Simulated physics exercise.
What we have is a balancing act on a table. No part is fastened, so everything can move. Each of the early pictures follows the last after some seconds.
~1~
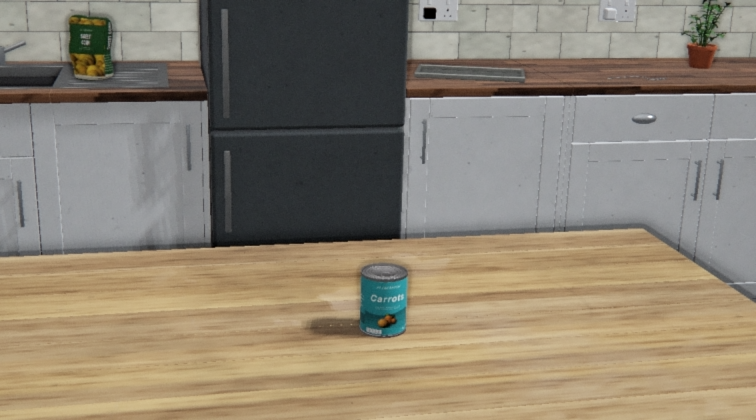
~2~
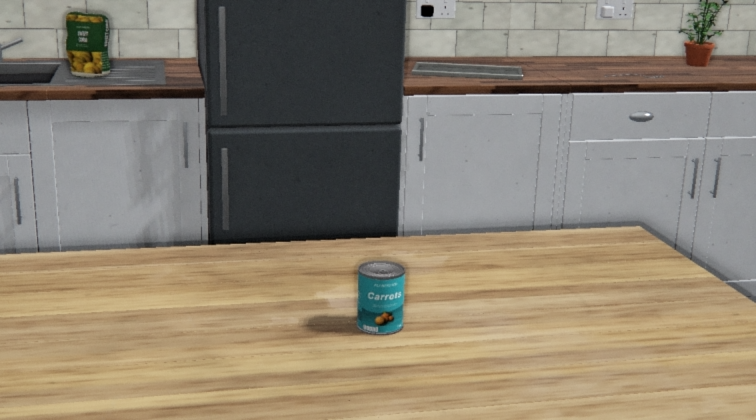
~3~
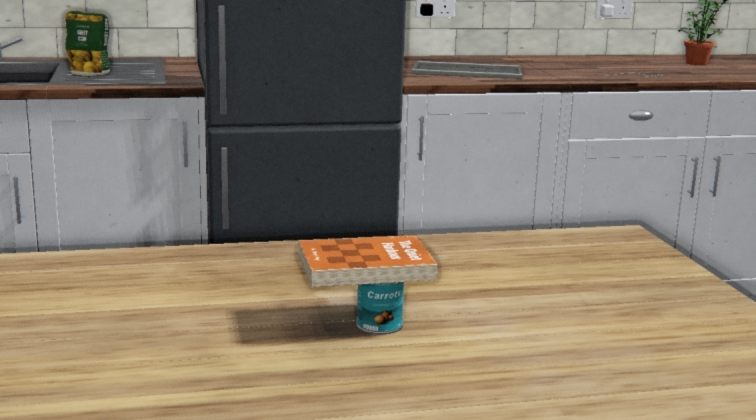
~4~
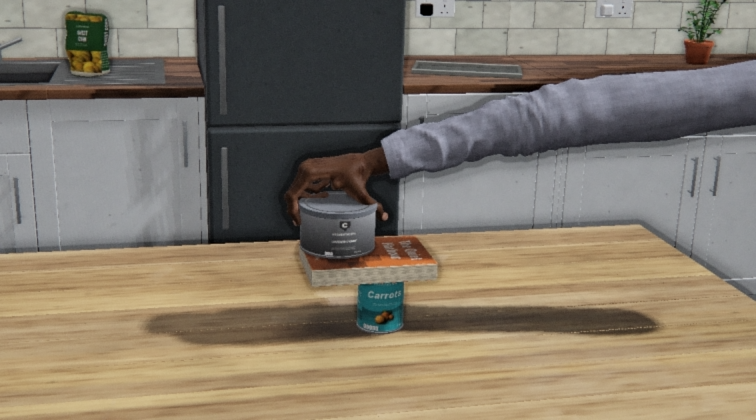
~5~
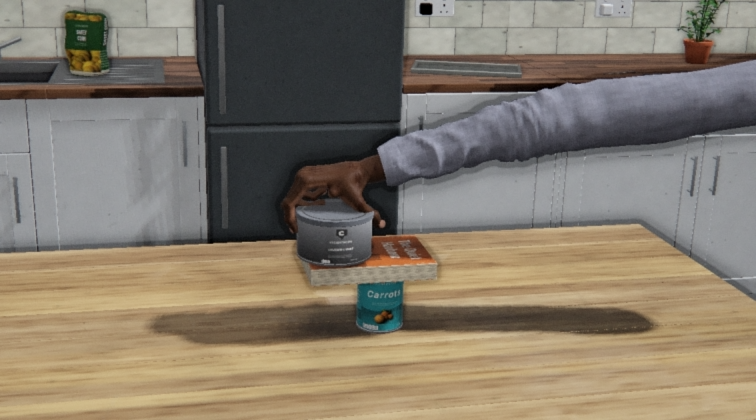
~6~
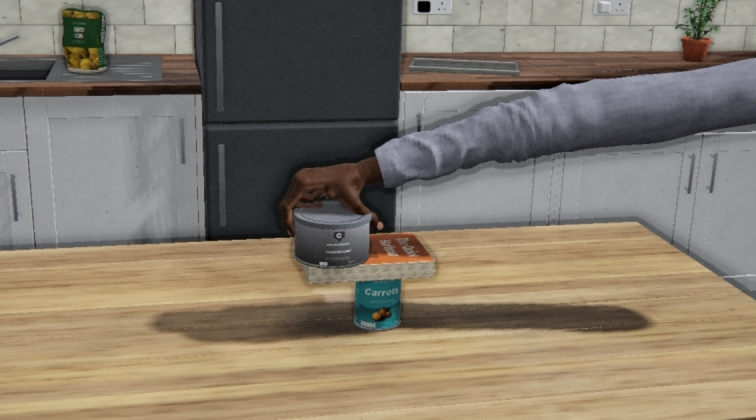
The footage shows a turquoise tin of carrots standing on a wooden table in a kitchen, then an orange book lying across its top. A hand reaches in from the right and lowers a grey tub onto the book's left side.
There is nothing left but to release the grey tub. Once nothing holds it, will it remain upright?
No, it falls.
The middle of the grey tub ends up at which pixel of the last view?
Roughly at pixel (276, 309).
Then, 0.40 s later than the last frame, grey tub now fallen; orange book tilted by 72°.
Then, 0.50 s later than the last frame, orange book on its side.
Then, 0.90 s later than the last frame, orange book upside down.
When it is over, fallen, grey tub; lying over in the stack, orange book; turquoise tin as before. End places, in pixels of the last picture, grey tub near (276, 309). The stack loses its balance.
